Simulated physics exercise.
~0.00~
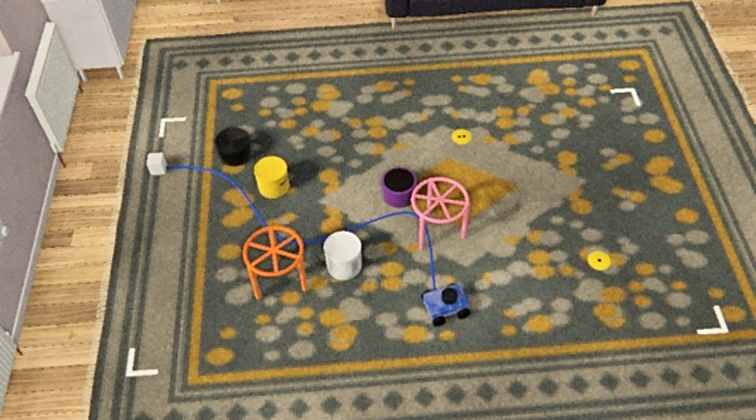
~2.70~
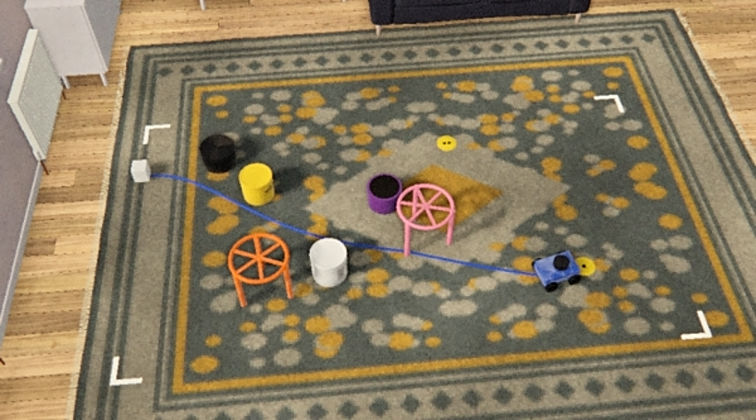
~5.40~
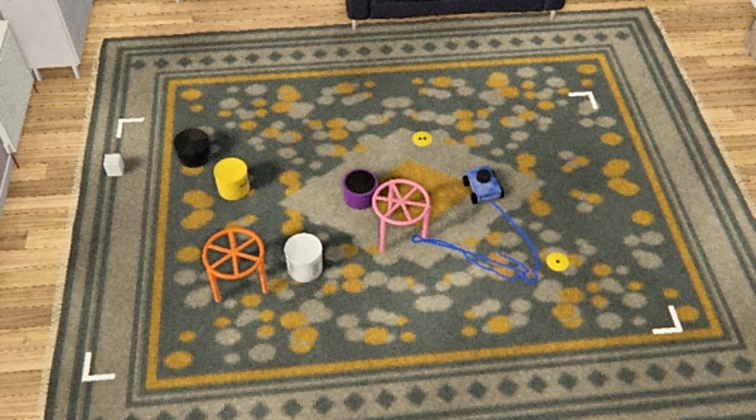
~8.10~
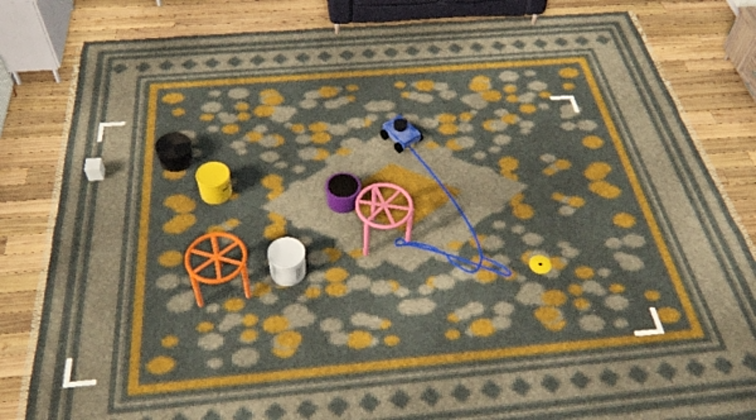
A blue cart rolls right past yellow marks, then up and left, trailing its unplugged lead.
